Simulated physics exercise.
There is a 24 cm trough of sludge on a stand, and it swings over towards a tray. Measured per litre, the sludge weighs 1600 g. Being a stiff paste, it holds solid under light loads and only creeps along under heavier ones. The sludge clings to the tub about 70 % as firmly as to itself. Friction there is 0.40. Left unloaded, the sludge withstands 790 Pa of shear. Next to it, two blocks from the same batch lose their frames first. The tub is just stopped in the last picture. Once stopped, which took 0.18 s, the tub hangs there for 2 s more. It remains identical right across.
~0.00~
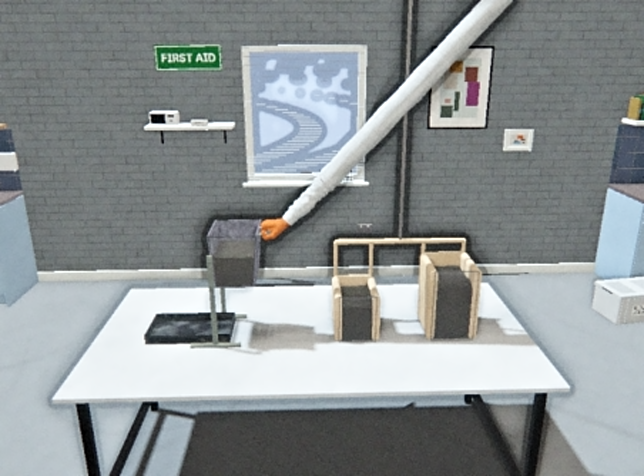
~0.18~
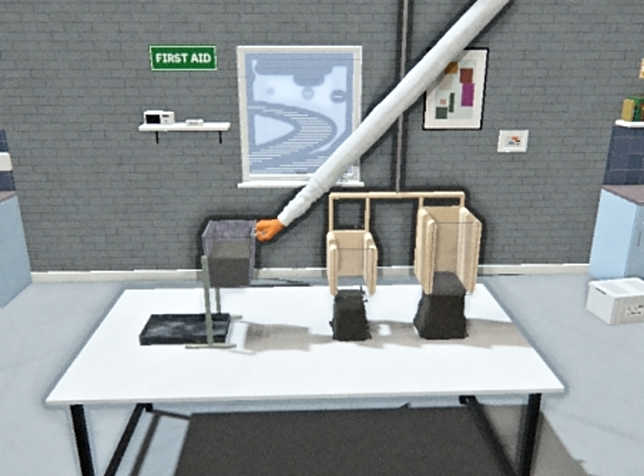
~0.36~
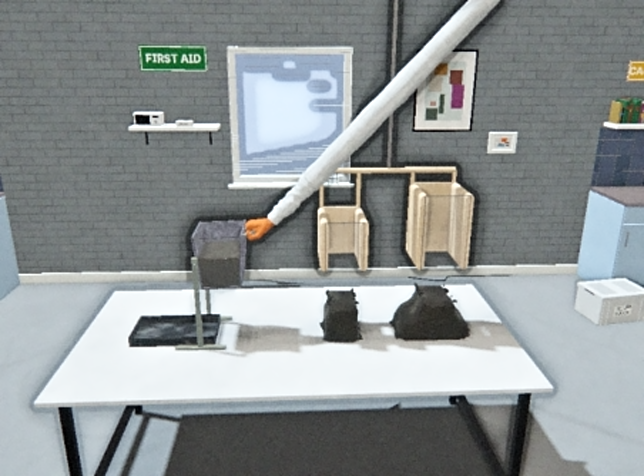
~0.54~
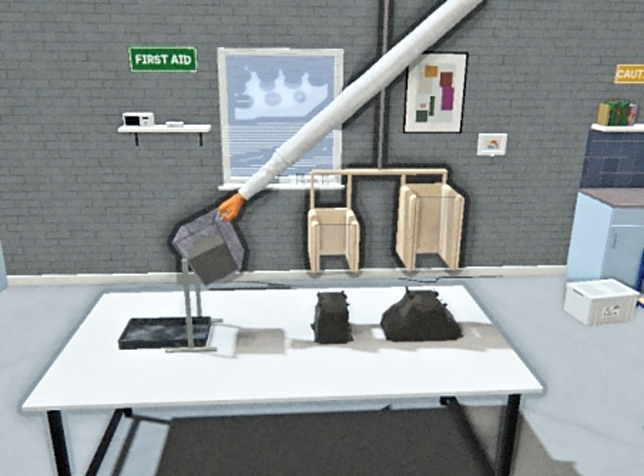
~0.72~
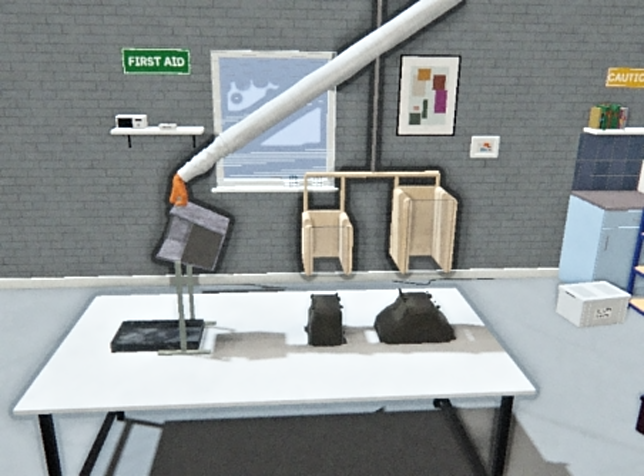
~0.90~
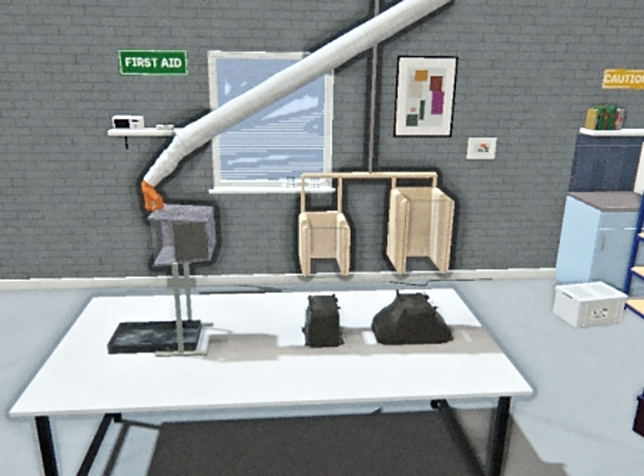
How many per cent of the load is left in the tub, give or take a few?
I would say close to 100 percent.
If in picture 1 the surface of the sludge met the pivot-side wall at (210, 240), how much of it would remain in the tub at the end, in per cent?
95 %.
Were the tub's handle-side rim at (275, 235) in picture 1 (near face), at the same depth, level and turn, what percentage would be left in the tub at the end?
Remaining in tub at end: Approx. 55 %.
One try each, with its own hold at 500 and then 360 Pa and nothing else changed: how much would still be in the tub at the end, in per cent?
About 75 % first, about 60 % second.
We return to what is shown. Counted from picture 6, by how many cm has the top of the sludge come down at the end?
The top ends up some 2 cm below its level in the last picture.
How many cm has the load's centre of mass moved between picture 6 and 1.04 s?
The shift is near 2 cm.
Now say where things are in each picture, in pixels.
The first picture shows handle-side rim at (255, 236), tilt 0 degrees; top of the sludge at (216, 257); blocks stand 19 cm, 29 cm (left to right).
The second picture shows handle-side rim at (250, 236), tilt 0 degrees; top of the sludge at (211, 258); blocks stand 19 cm, 27 cm (left to right).
The third picture shows handle-side rim at (240, 236), tilt 2 degrees; top of the sludge at (238, 258); blocks stand 18 cm, 20 cm (left to right).
The fourth picture shows handle-side rim at (215, 221), tilt 27 degrees; top of the sludge at (225, 243); blocks stand 18 cm, 19 cm (left to right).
The fifth picture shows handle-side rim at (170, 214), tilt 70 degrees; top of the sludge at (193, 224); blocks stand 18 cm, 19 cm (left to right).
The sixth picture shows handle-side rim at (149, 220), tilt 91 degrees; top of the sludge at (173, 224); blocks stand 18 cm, 19 cm (left to right).
After 1.04 s, the tub is at 91 degrees and holds 100 %.
After 1.21 s, the tub is at 91 degrees and holds 100 %.
After 1.38 s, the tub is at 91 degrees and holds 100 %.
After 1.55 s, the tub is at 91 degrees and holds 100 %.
After 2.90 s, at the end, the tub is at 91 degrees and holds 100 %.
